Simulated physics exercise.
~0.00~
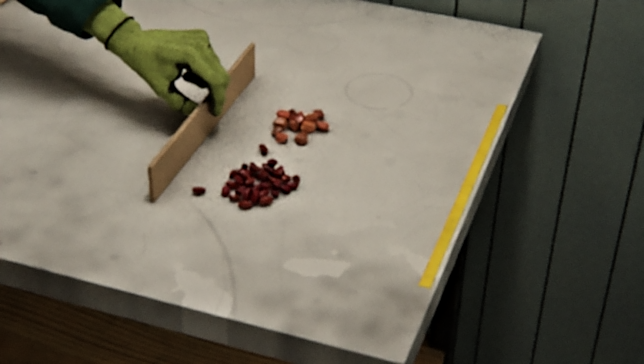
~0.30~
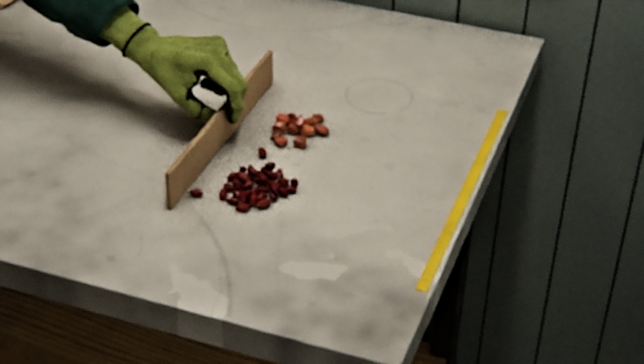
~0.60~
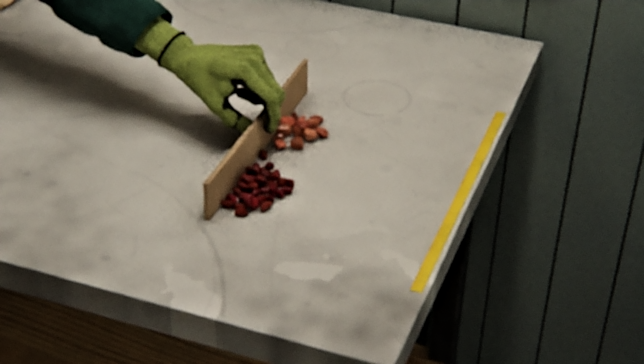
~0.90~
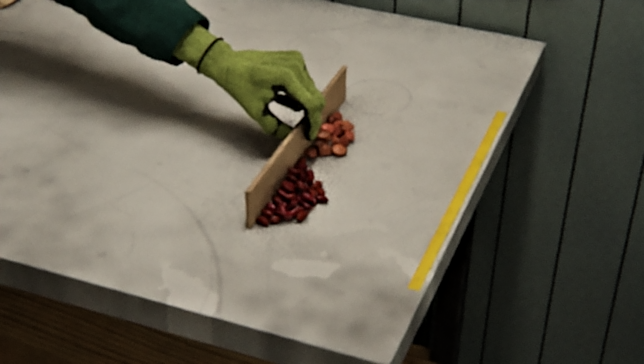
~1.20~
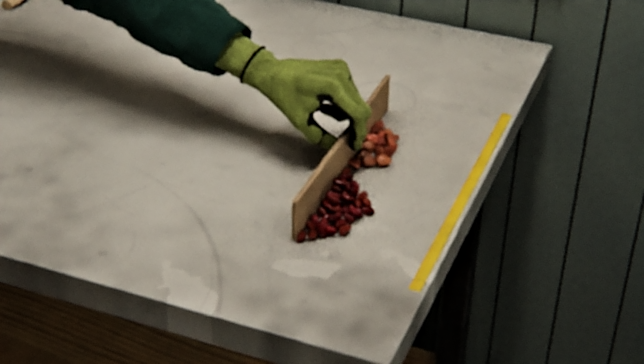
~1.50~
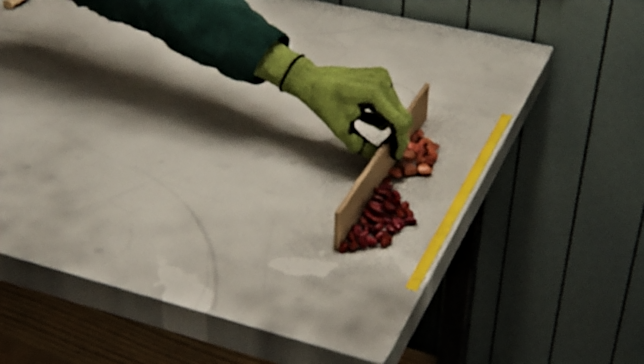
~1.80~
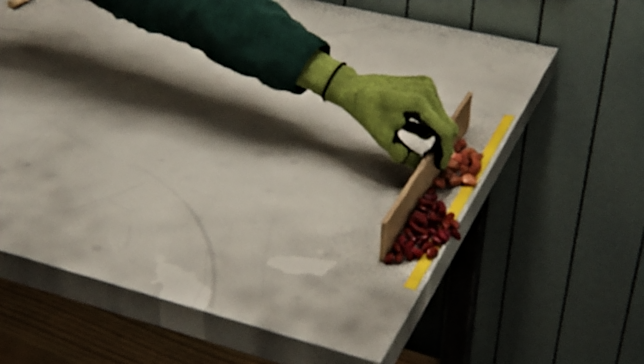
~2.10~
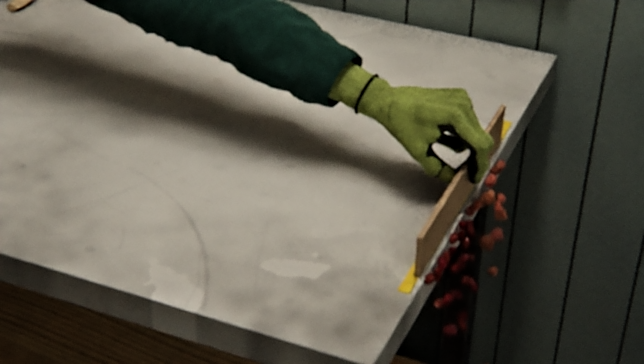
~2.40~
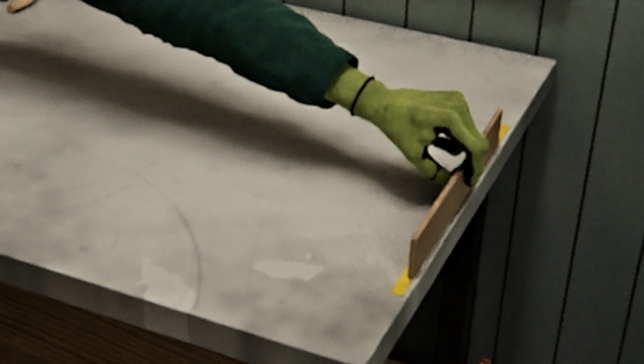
The footage shows a green-gloved hand sliding an upright piece of card rightward across a grey table, pushing a dark red heap and a lighter reddish heap of small pieces along until the card stops at the yellow tape and both heaps fall over the edge.
